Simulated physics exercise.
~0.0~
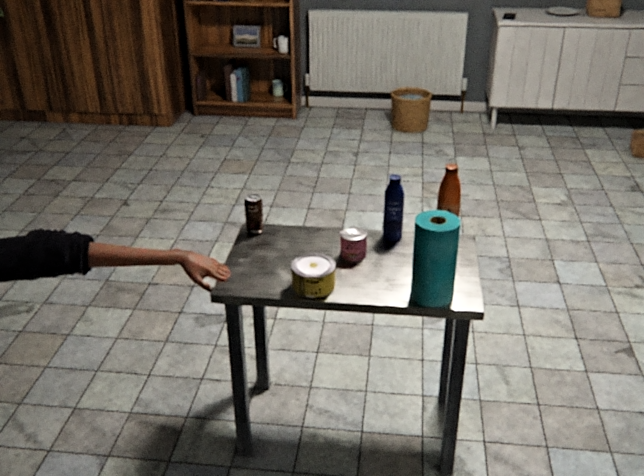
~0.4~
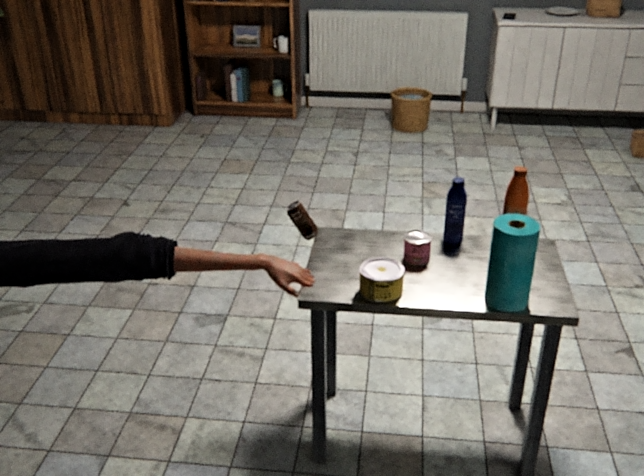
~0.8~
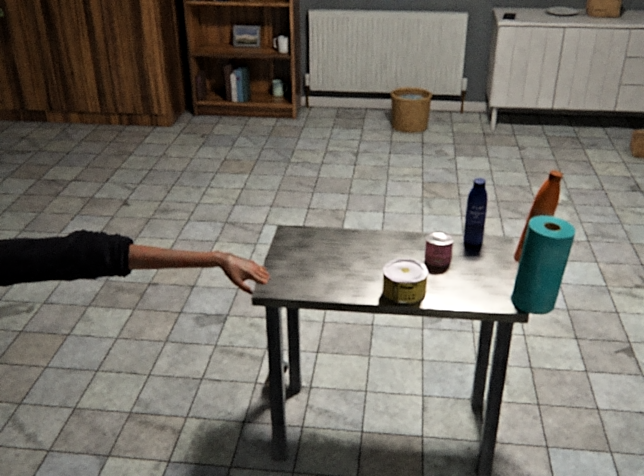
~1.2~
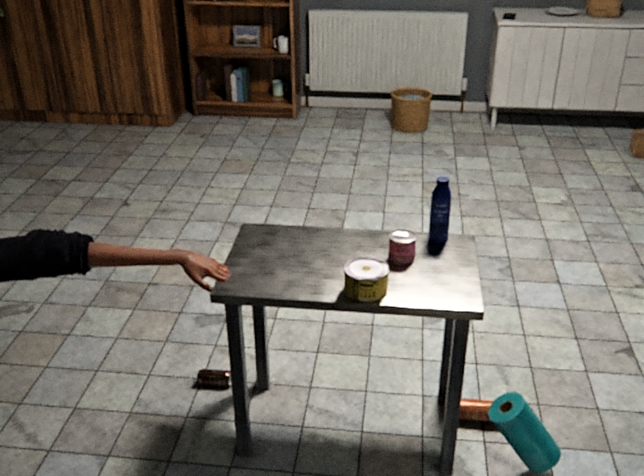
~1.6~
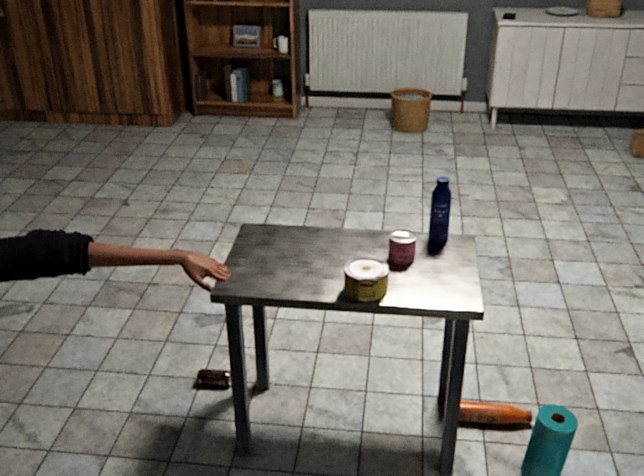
A hand jerks a table right and back, and a can, bottle and roll fall off.
